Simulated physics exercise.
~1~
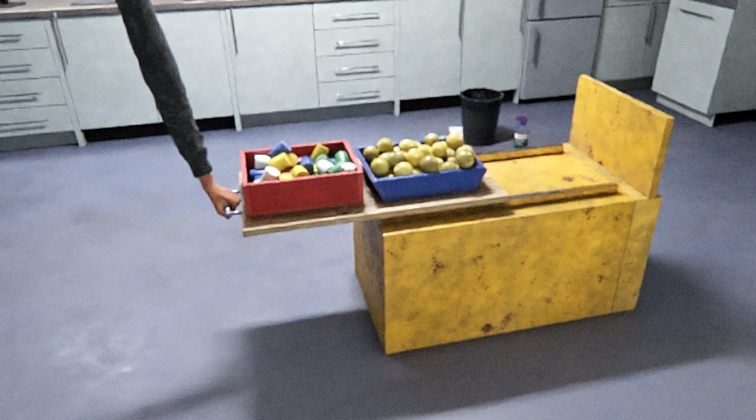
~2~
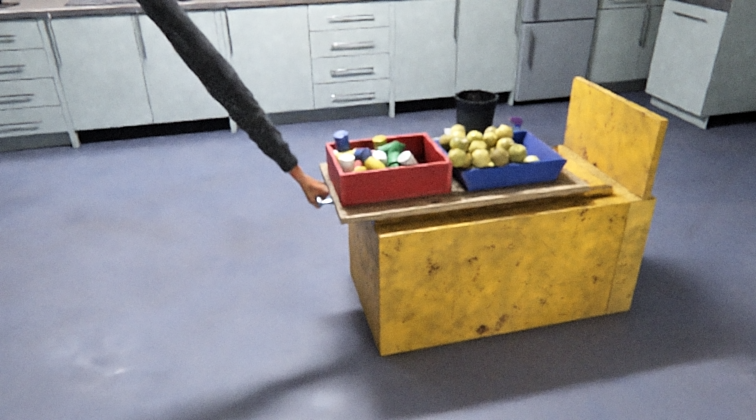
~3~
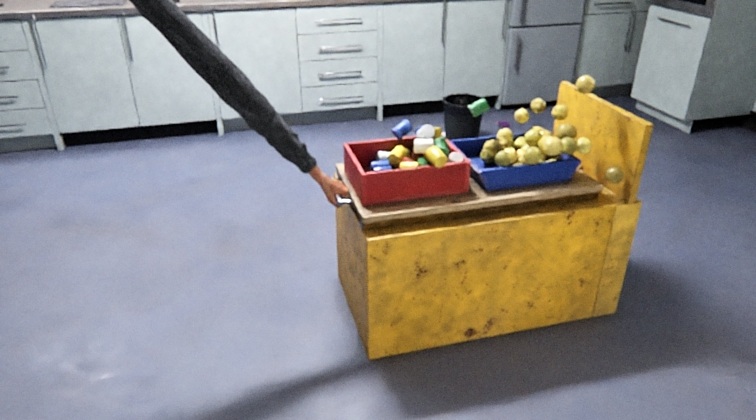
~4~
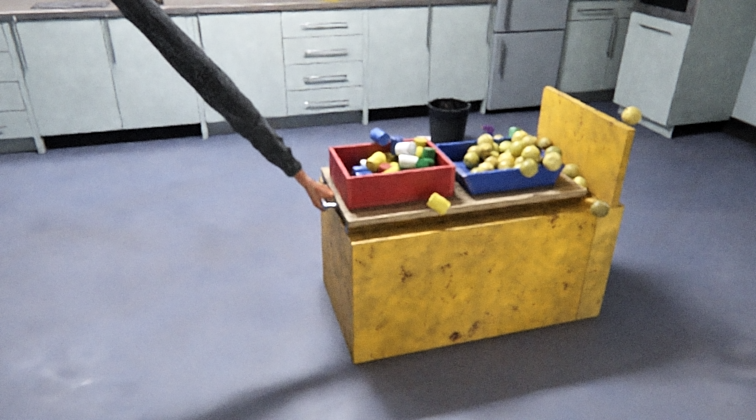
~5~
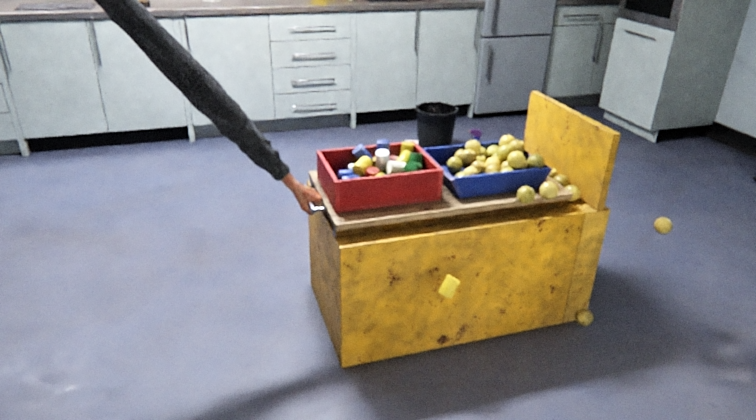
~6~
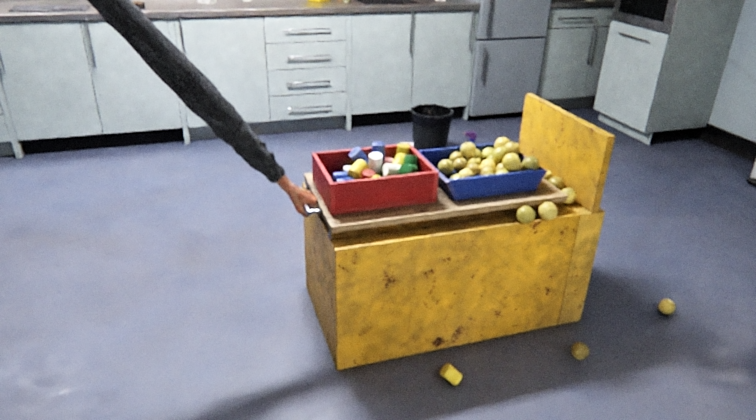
A wooden shelf carrying a red crate of small coloured jars and a blue crate of yellow apples was pushed right by a hand until it stopped over a yellow cabinet, tossing out several apples and a yellow jar, some landing on the floor.
